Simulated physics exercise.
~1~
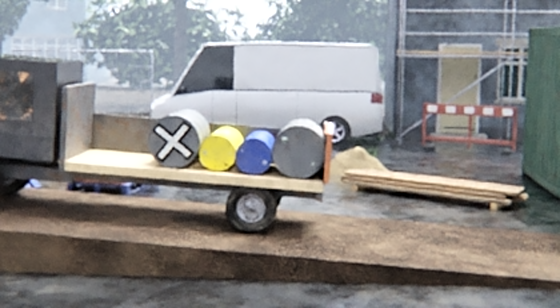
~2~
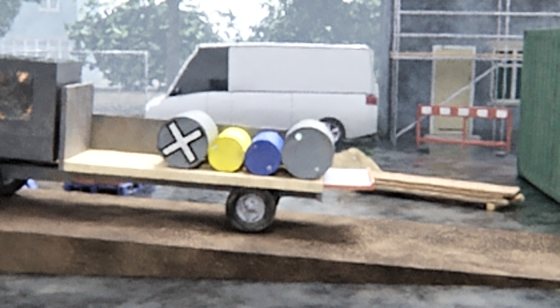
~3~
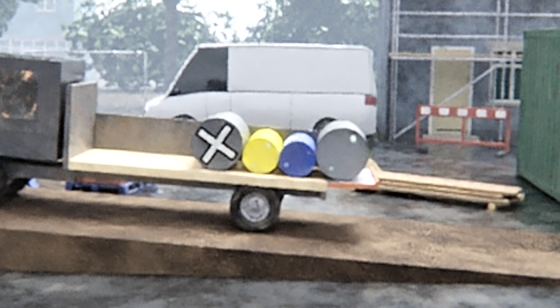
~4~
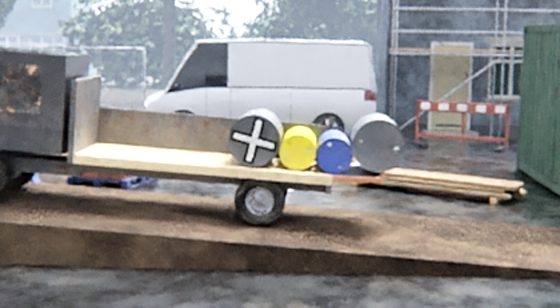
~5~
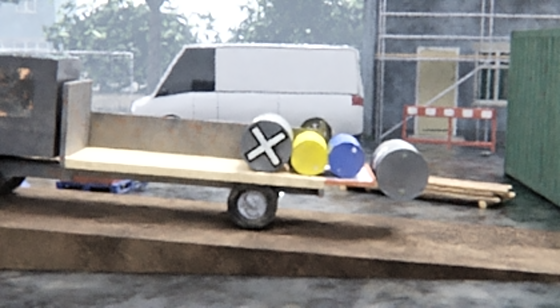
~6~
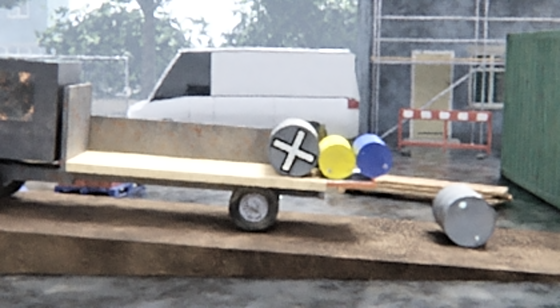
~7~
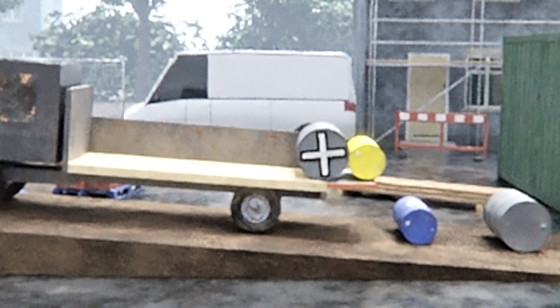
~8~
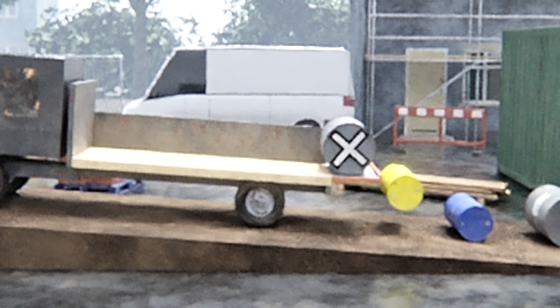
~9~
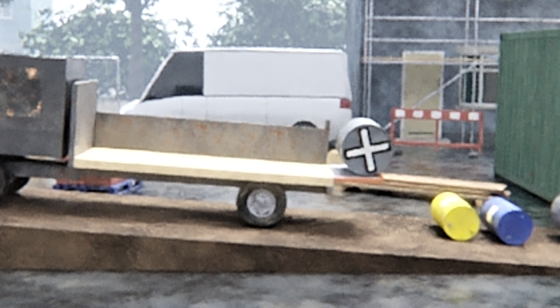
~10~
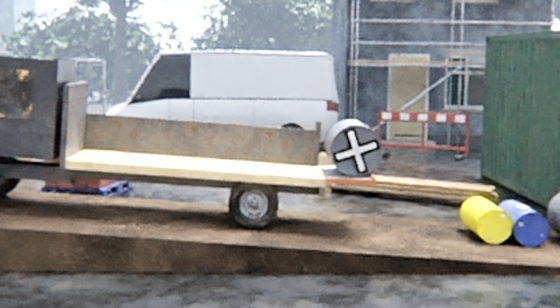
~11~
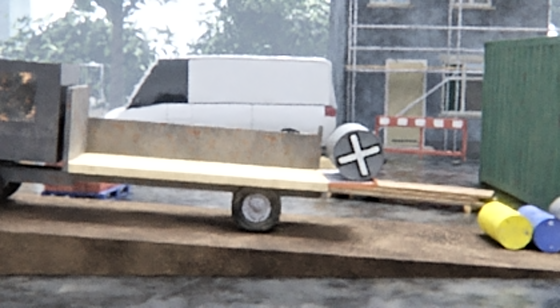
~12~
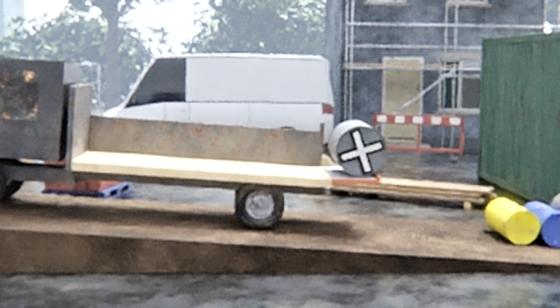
On a wet, sloping yard, a row of drums rolled right along a pickup's open bed, and the grey, blue and yellow ones dropped off the lowered tailgate in turn, while the drum marked with a cross stopped on the gate.
